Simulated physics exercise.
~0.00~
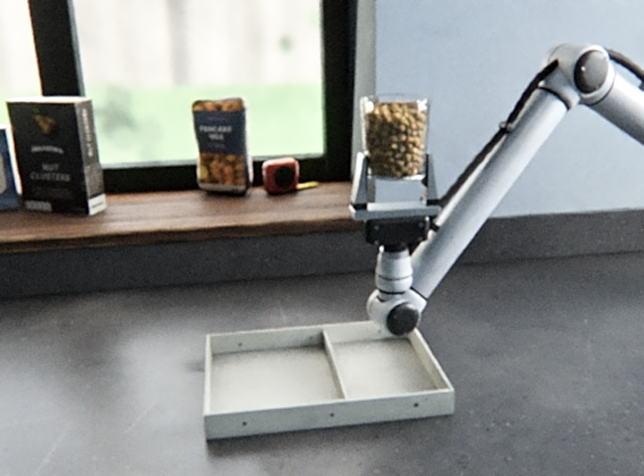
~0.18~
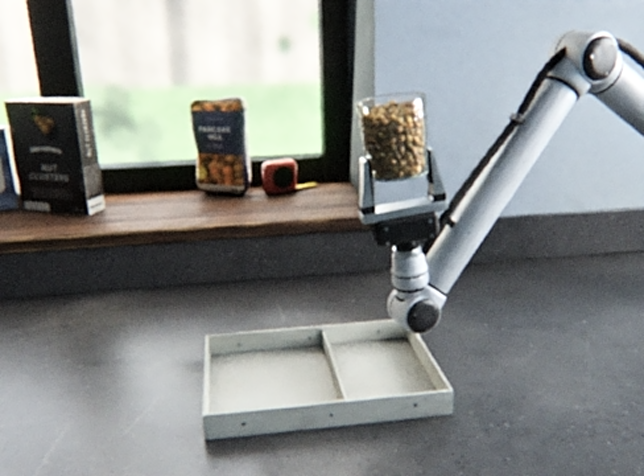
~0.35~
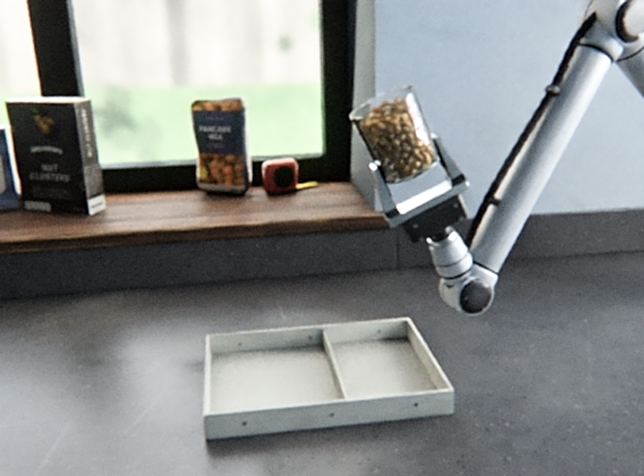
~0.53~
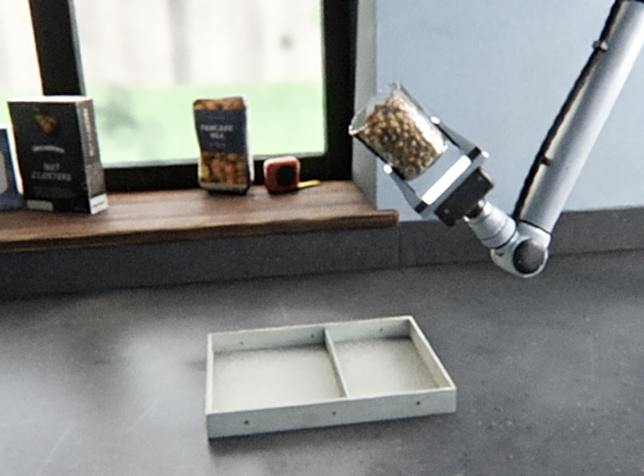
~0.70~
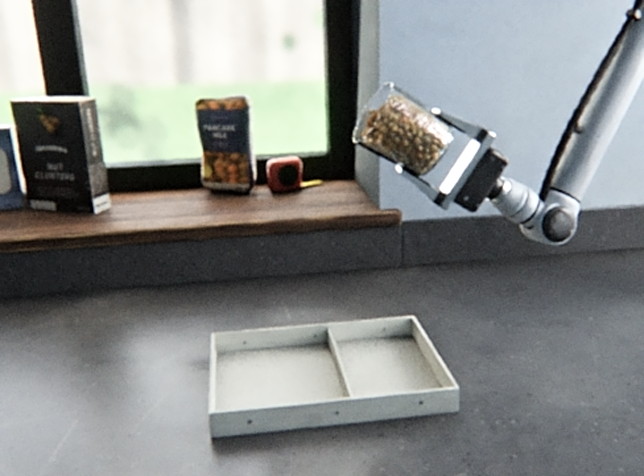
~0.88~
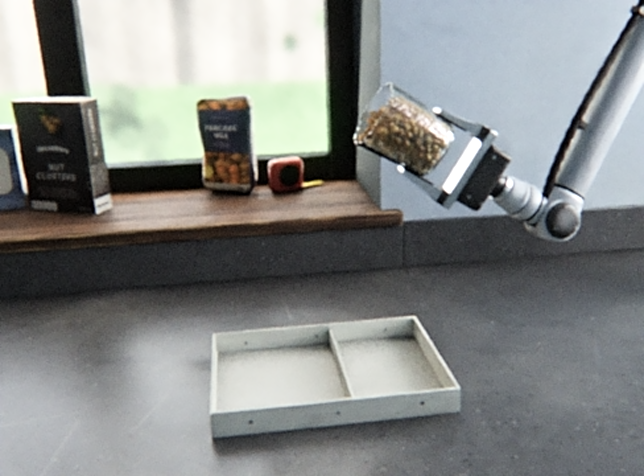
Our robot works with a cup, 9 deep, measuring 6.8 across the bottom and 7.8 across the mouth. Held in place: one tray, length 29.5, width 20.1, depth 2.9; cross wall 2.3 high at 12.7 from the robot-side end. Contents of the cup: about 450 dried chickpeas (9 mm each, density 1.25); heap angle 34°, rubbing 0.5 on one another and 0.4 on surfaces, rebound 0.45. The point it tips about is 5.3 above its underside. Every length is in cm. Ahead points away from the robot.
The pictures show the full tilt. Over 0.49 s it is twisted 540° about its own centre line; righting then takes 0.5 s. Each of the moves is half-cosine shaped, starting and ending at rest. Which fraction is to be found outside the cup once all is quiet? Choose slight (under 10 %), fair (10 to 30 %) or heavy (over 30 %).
Slight, under 10 %.
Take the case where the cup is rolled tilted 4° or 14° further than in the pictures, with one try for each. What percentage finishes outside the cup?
The first try gives around 5 percent, the second around 15 percent.
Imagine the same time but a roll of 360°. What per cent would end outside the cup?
0 %.
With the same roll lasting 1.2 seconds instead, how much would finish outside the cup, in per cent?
It would then come to about 5 per cent.
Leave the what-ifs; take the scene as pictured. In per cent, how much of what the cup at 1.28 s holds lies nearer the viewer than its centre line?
Around 50 percent.
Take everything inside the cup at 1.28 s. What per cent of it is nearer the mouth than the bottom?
Mouth-half fraction: Approx. 50 %.
After 1.28 s, tipped 58°, highest piece 38 above the table; 446 in the cup, 6 in flight or on a rim.
After 1.67 s, tipped 20°, highest piece 36 above the table; 440 in the cup, 5 in the far-side part, 2 on the table or floor, 5 in flight or on a rim.
After 2.07 s, upright, highest piece 37 above the table; 440 in the cup, 8 in the far-side part, 4 on the table or floor.
After 2.77 s, upright, highest piece 37 above the table; 440 in the cup, 8 in the far-side part, 4 on the table or floor.
In the end, 440 in the cup, 8 in the far-side part, 4 on the table or floor. That is 3 % outside the cup.
